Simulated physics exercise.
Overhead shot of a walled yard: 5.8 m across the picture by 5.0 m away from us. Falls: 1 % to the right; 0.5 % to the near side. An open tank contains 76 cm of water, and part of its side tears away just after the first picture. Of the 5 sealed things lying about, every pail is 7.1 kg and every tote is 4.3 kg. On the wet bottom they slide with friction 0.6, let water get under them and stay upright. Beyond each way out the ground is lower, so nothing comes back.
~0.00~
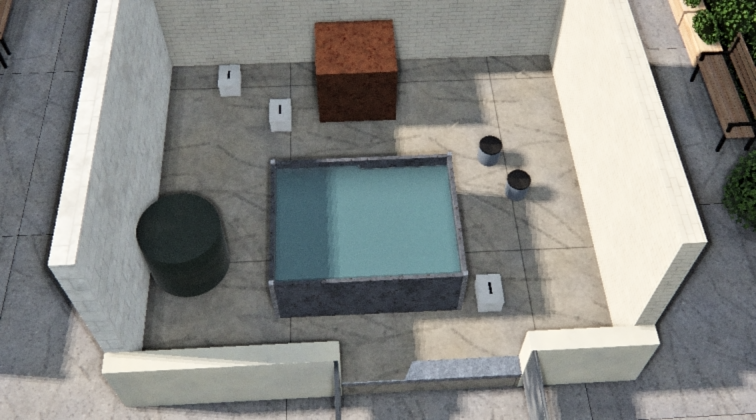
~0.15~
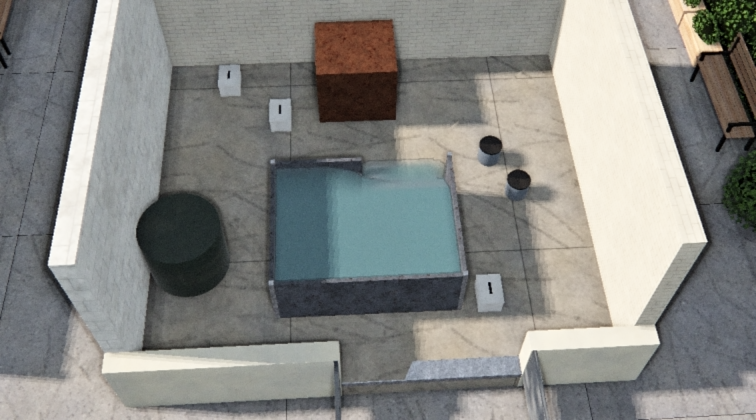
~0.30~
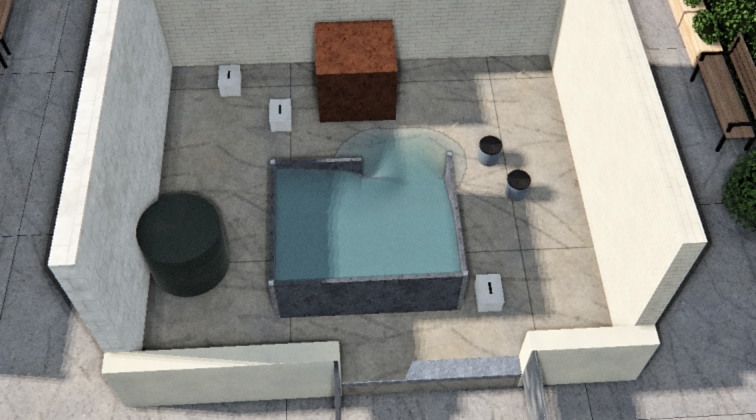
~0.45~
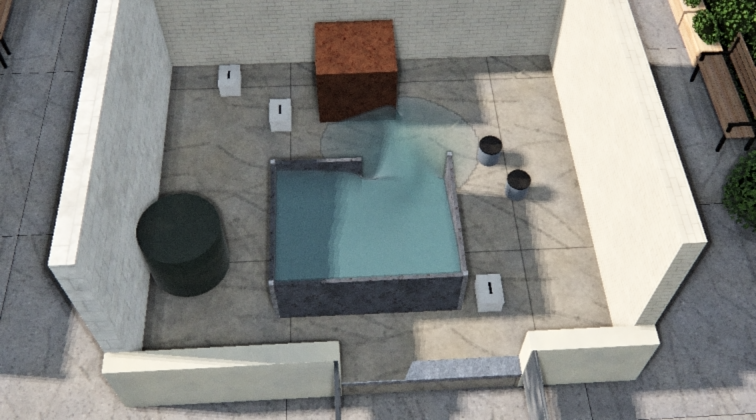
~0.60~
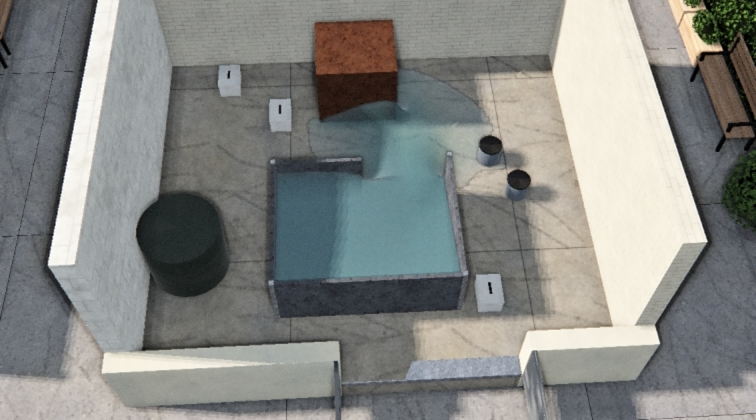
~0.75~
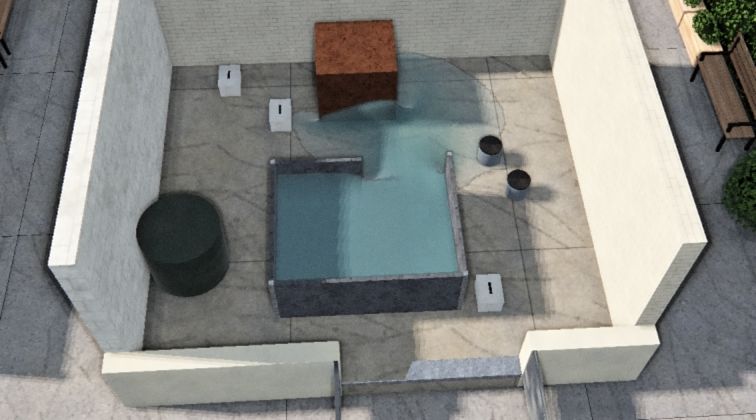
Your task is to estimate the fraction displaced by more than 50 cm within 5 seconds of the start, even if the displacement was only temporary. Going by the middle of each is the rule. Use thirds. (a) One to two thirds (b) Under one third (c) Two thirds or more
(c) Two thirds or more.
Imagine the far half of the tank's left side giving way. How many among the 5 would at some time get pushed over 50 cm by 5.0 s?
Then the count would be 2.
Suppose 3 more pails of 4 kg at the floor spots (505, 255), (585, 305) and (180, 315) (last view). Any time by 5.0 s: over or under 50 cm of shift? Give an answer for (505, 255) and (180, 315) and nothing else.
The first comes out beyond the limit, the second within the limit.
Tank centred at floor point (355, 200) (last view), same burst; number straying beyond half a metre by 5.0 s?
4.
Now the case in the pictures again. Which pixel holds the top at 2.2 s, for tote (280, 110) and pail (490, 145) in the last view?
About (180, 90) for the first and (535, 143) for the second.
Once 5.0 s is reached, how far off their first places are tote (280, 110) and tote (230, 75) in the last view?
In that order: 140 cm, 50 cm.
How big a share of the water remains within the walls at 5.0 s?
98 % or so.
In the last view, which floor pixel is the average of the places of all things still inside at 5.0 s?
At about (361, 196).
After 1.1 s 0 of 5 are over 50 cm from their spots; 0 afloat.
After 2.2 s 2 of 5 are over 50 cm from their spots; 0 afloat.
After 3.5 s 3 of 5 are over 50 cm from their spots; 2 afloat.
After 5.0 s 5 of 5 are over 50 cm from their spots, and 5 have been at some point; 2 afloat.
